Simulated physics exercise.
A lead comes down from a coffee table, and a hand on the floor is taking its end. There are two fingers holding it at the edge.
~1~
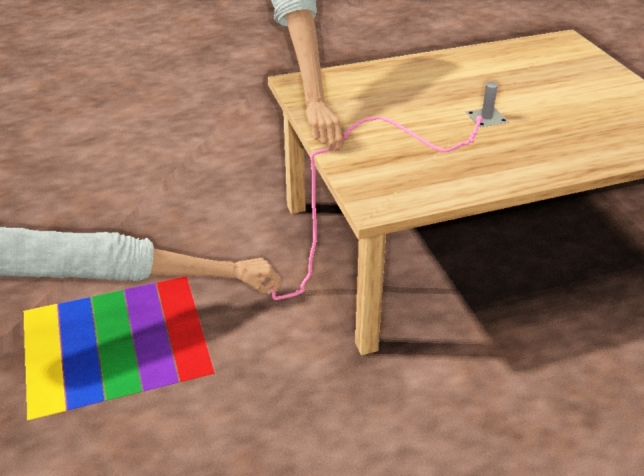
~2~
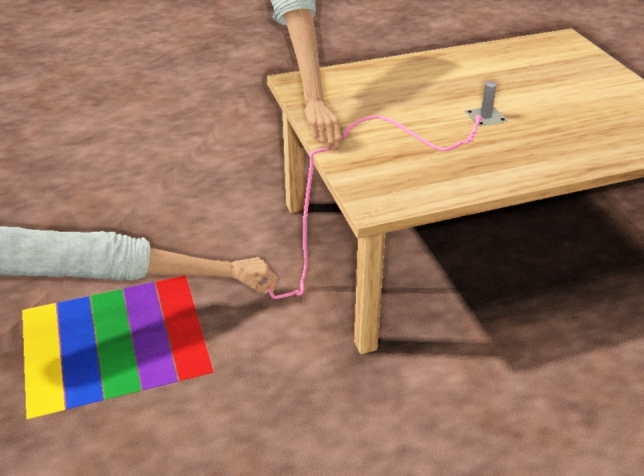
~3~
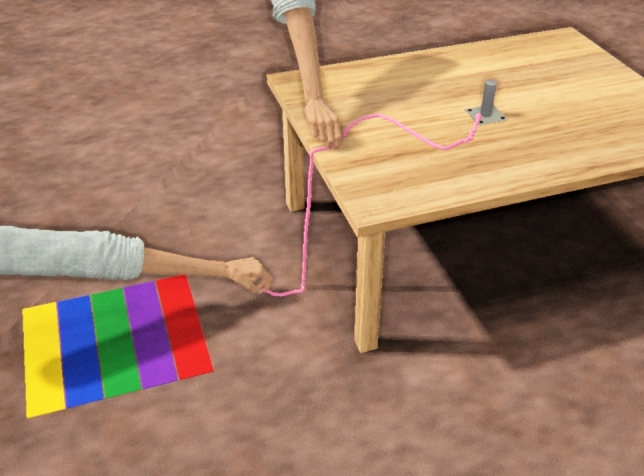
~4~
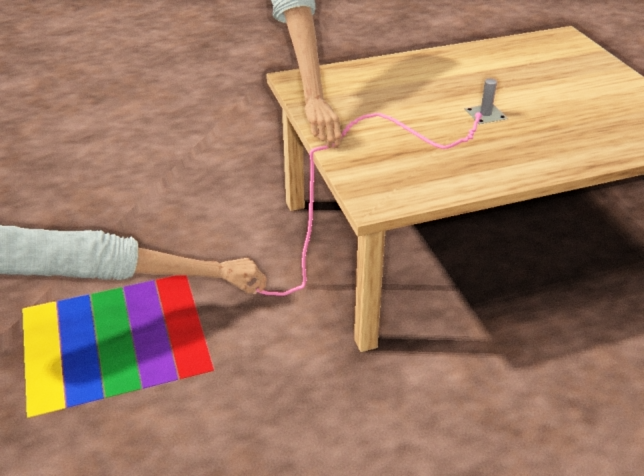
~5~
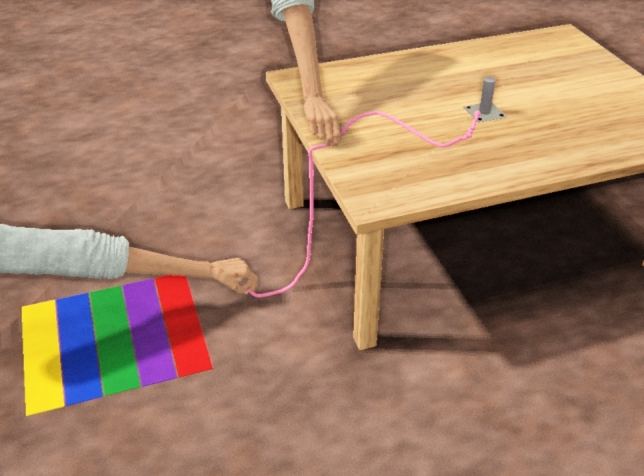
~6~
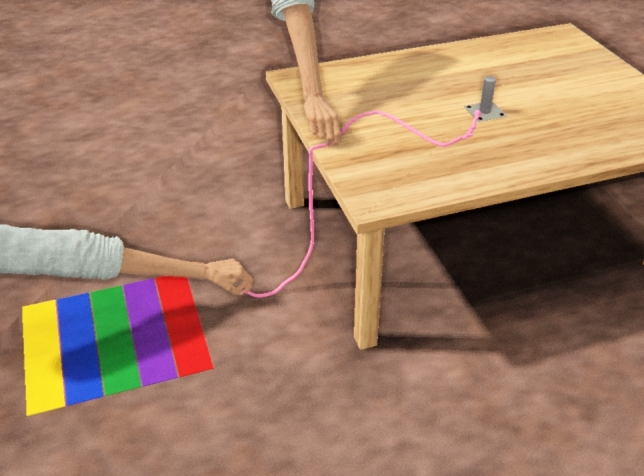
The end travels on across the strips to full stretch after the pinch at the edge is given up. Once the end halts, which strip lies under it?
The yellow strip lies under it.
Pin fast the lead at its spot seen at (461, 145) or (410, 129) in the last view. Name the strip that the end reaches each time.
Try 1 - blue; try 2 - green.
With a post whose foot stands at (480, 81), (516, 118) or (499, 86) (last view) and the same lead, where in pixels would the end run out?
The three places are (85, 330), (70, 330) and (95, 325), in that order.
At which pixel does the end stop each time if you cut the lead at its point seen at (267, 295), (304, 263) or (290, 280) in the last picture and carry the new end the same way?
Well, that gives around (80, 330) the first time, (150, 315) the next and (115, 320) the last.
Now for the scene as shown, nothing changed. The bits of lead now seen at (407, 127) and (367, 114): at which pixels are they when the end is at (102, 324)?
The two spots land somewhere near (356, 137) and (312, 155).
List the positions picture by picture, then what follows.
End (272, 290); red (193, 358); purple (157, 367); green (121, 375); blue (83, 385); yellow (46, 394), in the first frame.
End (268, 290); lead through (470, 134) (421, 139) (361, 121) (318, 152) (305, 218) (304, 276), in the second frame.
End (263, 290), in the third frame.
End (257, 290); lead through (470, 131) (421, 137) (361, 119) (318, 150) (311, 215) (304, 273), in the fourth frame.
End (249, 290), in the fifth frame.
End (244, 291); lead through (470, 129) (420, 135) (360, 117) (317, 148) (311, 213) (299, 272), in the sixth frame.
Soon after, end near (102, 324); over green.
Then, end near (64, 333); over blue.
At full stretch, end near (42, 338); over yellow. It gets as far as the yellow strip.
